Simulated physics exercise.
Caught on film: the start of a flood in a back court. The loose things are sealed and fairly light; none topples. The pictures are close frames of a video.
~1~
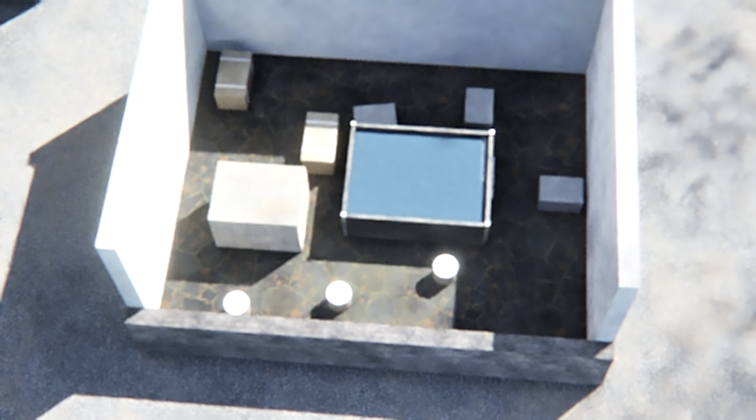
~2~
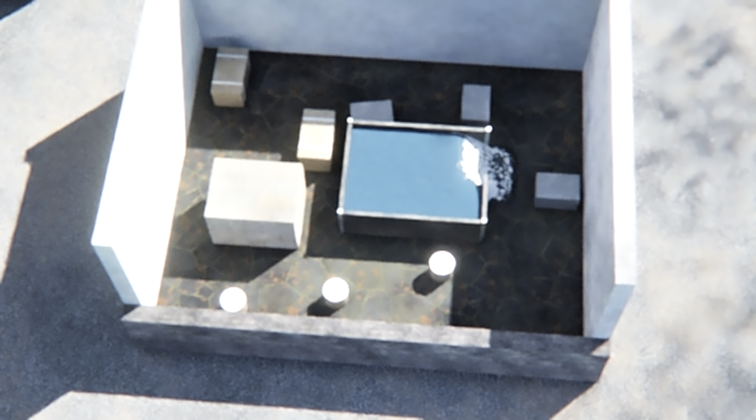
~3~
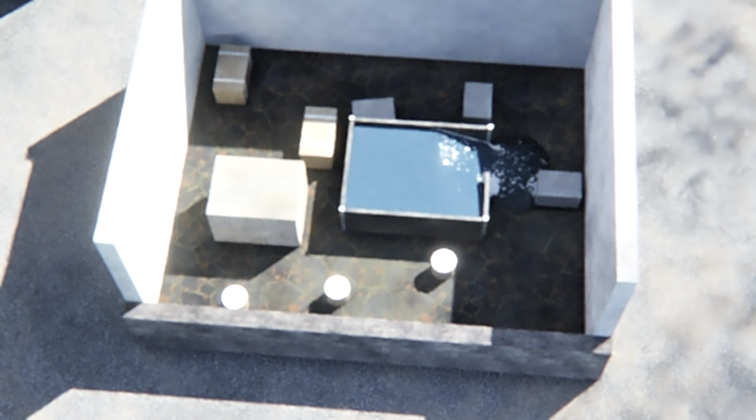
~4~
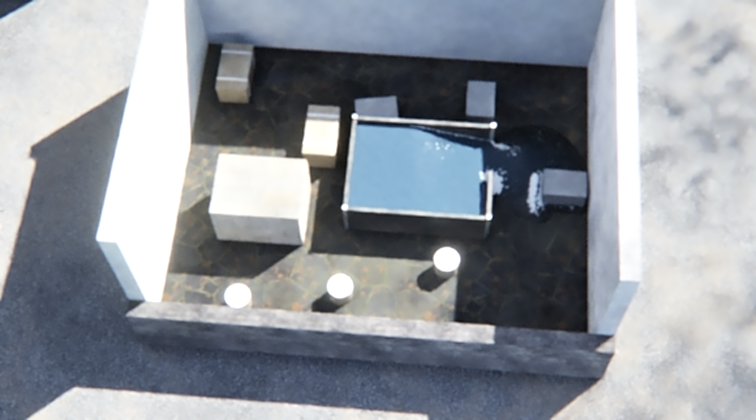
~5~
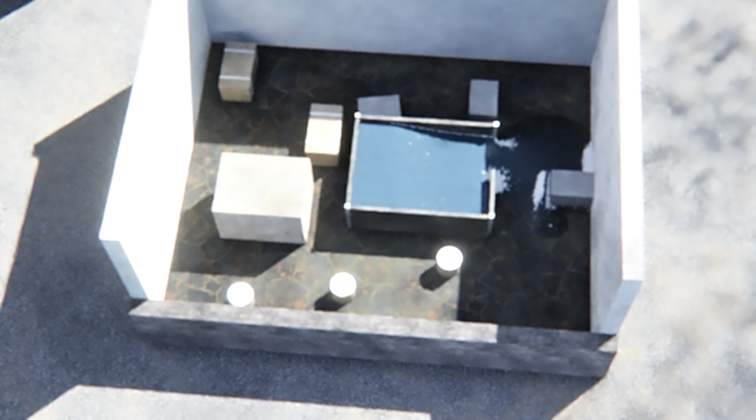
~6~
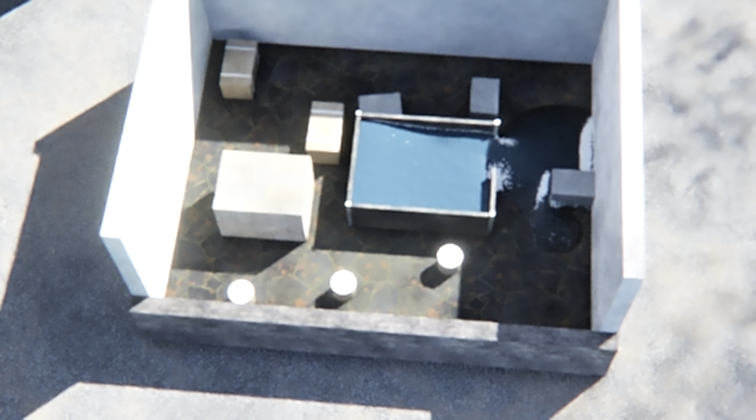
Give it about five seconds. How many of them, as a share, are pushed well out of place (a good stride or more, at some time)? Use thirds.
It is less than a third.
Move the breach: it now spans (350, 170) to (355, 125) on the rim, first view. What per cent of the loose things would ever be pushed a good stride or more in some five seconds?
Roughly 40 per cent.
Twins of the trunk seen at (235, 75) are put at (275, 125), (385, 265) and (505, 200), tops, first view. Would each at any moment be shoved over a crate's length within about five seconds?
One after the other: No, not that far, pushed that far.
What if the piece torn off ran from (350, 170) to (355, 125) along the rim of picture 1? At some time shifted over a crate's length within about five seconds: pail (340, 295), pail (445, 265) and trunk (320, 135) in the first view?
In that order: No, not that far, pushed that far.
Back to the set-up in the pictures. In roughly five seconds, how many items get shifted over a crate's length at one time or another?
It comes to 2.
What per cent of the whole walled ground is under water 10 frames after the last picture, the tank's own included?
Close to 35 %.
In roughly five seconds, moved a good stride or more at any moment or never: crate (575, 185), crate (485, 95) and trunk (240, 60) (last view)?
In that order: Pushed that far, pushed that far, short of that.
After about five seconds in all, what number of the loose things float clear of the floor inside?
It comes to 1.
A moment on, 0 of 8 are well off their spots; 0 afloat.
Next, 1 of 8 are well off their spots; 0 afloat.
Later, 1 of 8 are well off their spots; 0 afloat.
In the end, 2 of 8 are well off their spots, and 2 have been at some point; 1 afloat.
